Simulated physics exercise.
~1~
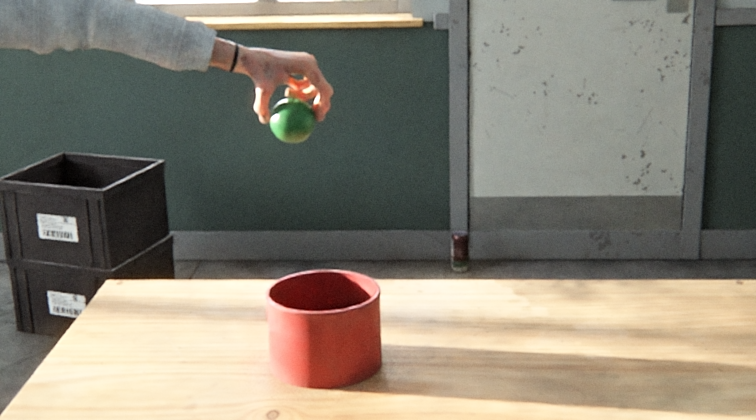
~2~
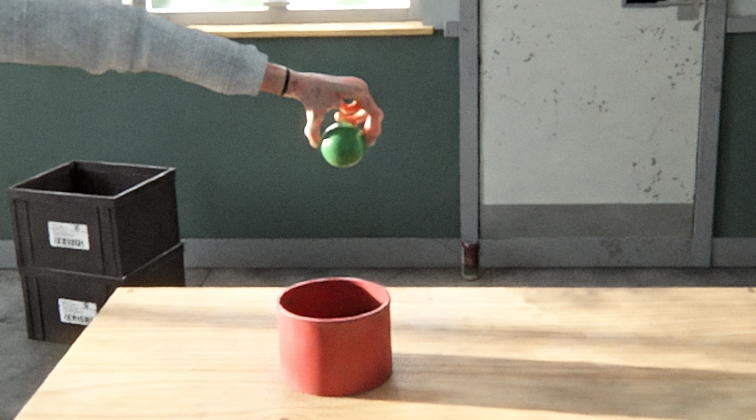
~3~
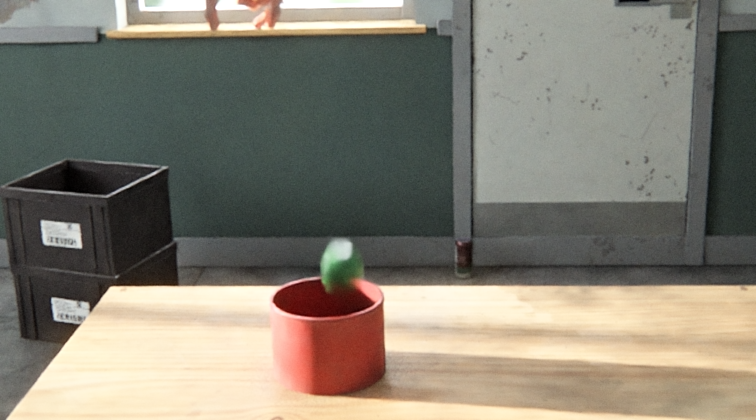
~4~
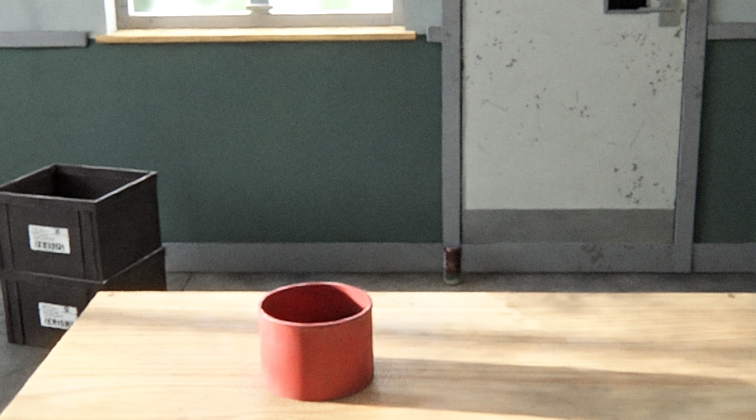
A green apple held by a hand above a wooden table moved a little to the right over a round red container, then dropped as the hand let go and drew away, landing inside and out of sight while the container stayed put.
